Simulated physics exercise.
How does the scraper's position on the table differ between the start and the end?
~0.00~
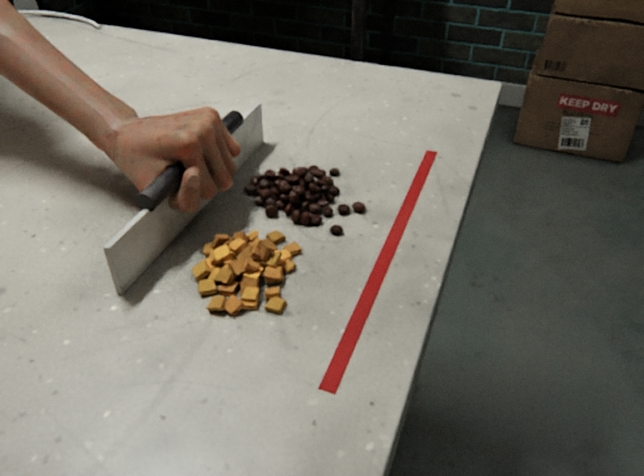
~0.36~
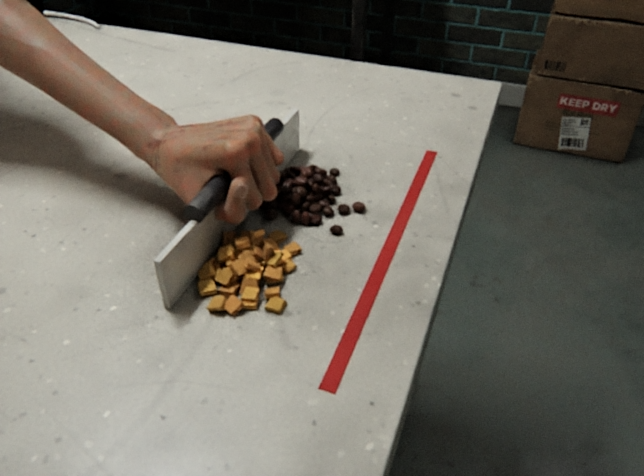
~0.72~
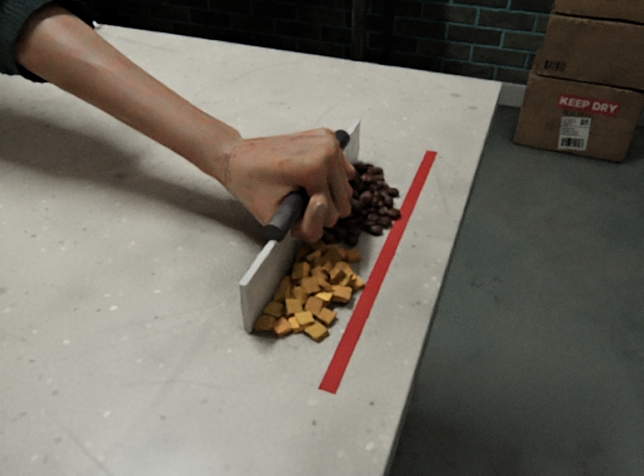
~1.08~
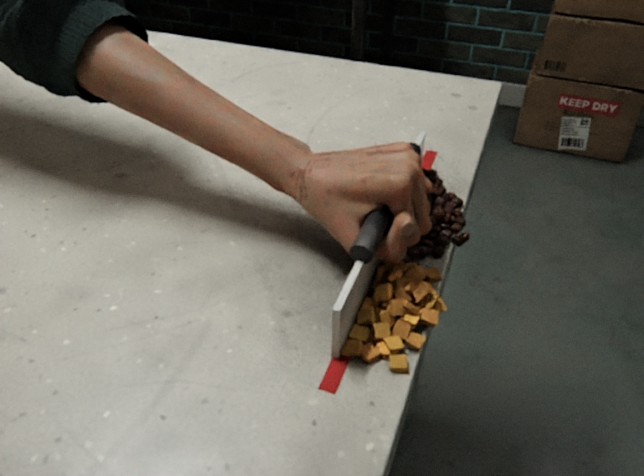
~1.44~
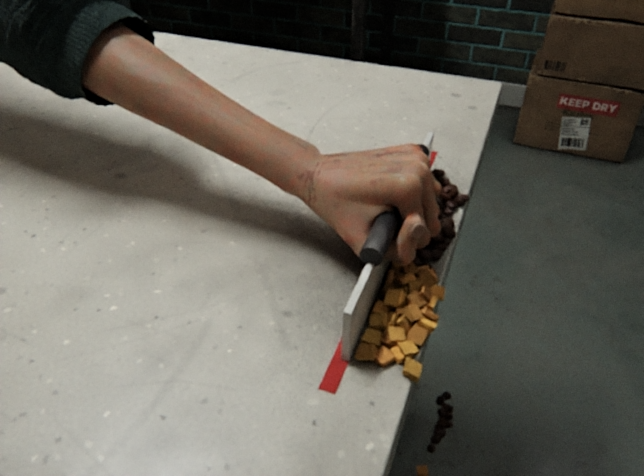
At the start the scraper stands on the open tabletop to the left of the beans and cubes, well away from the red tape. At the end it is farther right, at the red tape near the table's edge.
A scraper sweeps dark beans and yellow cubes right to red tape, and some fall off.
